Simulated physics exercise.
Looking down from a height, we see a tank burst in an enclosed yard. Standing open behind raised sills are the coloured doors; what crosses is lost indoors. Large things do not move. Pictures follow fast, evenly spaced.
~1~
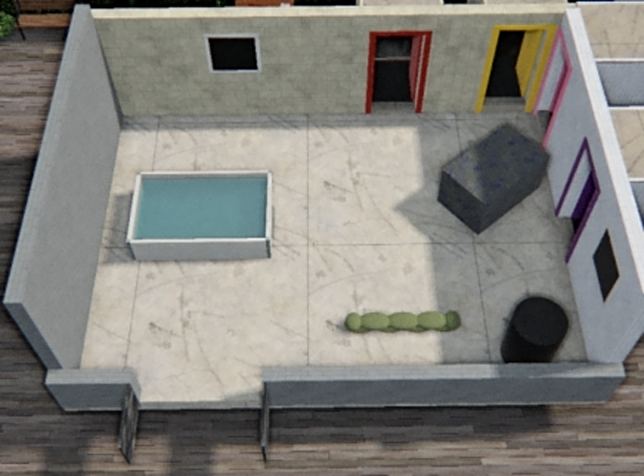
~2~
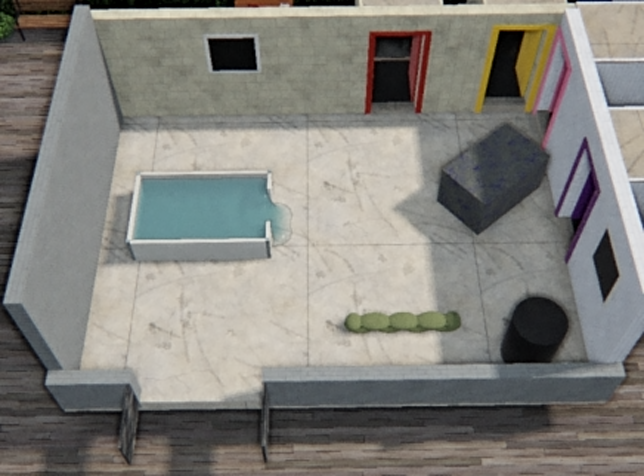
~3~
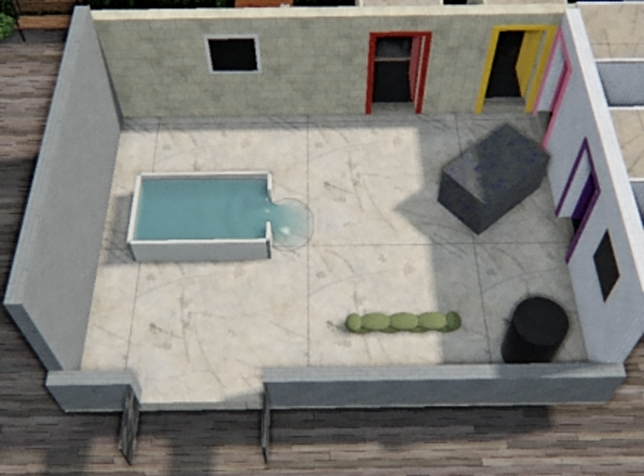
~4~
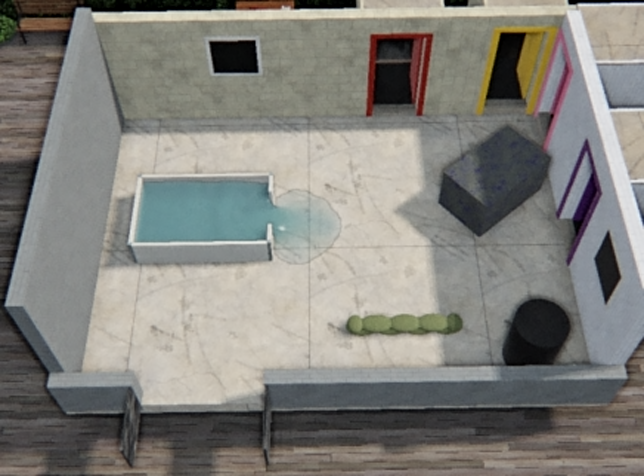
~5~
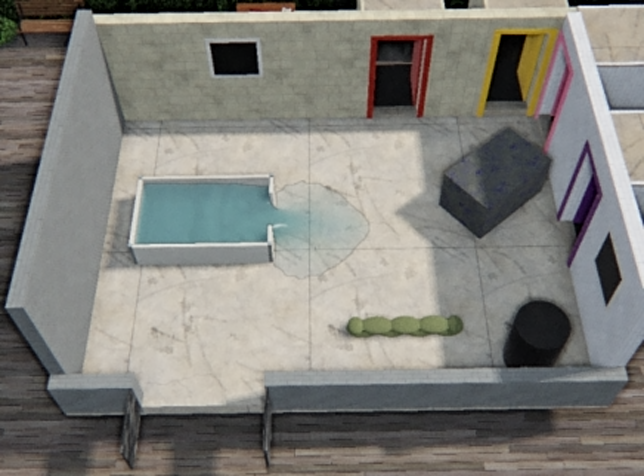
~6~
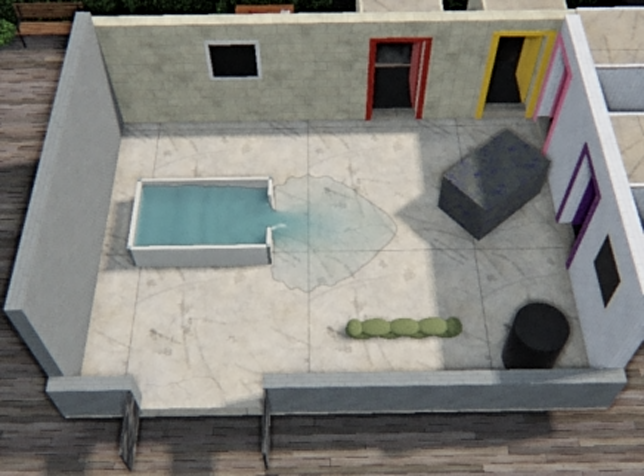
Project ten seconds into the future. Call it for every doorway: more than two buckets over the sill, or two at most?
My call: The yellow door two at most; the purple door more than two; the pink door two at most; the red door two at most.
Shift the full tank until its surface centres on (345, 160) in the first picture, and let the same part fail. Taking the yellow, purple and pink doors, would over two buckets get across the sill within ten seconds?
The yellow door exceeds the limit; the purple door stays within the limit; the pink door exceeds the limit.
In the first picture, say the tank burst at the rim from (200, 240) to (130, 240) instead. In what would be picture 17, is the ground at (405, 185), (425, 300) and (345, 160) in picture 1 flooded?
Untouched, untouched, untouched.
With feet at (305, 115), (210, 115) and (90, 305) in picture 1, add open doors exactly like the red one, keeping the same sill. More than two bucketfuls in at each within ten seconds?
Same order as asked - stays within the limit, stays within the limit and stays within the limit.
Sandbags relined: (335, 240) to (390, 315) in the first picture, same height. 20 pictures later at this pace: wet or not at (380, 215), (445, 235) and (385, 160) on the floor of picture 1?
In turn: Submerged, submerged, submerged.
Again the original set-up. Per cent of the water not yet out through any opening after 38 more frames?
About 100 %.
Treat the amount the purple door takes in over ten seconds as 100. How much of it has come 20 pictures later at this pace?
I'd say some 0 per cent.
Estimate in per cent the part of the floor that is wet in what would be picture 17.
Some 30 per cent.
A moment on, water covers 20 % of the floor; the yellow door not reached, the purple door not reached, the pink door not reached, the red door not reached.
Next, water covers 30 % of the floor; the yellow door not reached, the purple door not reached, the pink door not reached, the red door not reached.
Then, water covers 40 % of the floor; the yellow door wet at the sill, nothing in, the purple door wet at the sill, nothing in, the pink door wet at the sill, nothing in, the red door wet at the sill, nothing in.
Later, water covers 50 % of the floor; the yellow door wet at the sill, nothing in, the purple door under two buckets in, the pink door wet at the sill, nothing in, the red door wet at the sill, nothing in.
In the end, water covers 60 % of the floor; the yellow door wet at the sill, nothing in, the purple door over two buckets in, the pink door wet at the sill, nothing in, the red door wet at the sill, nothing in.
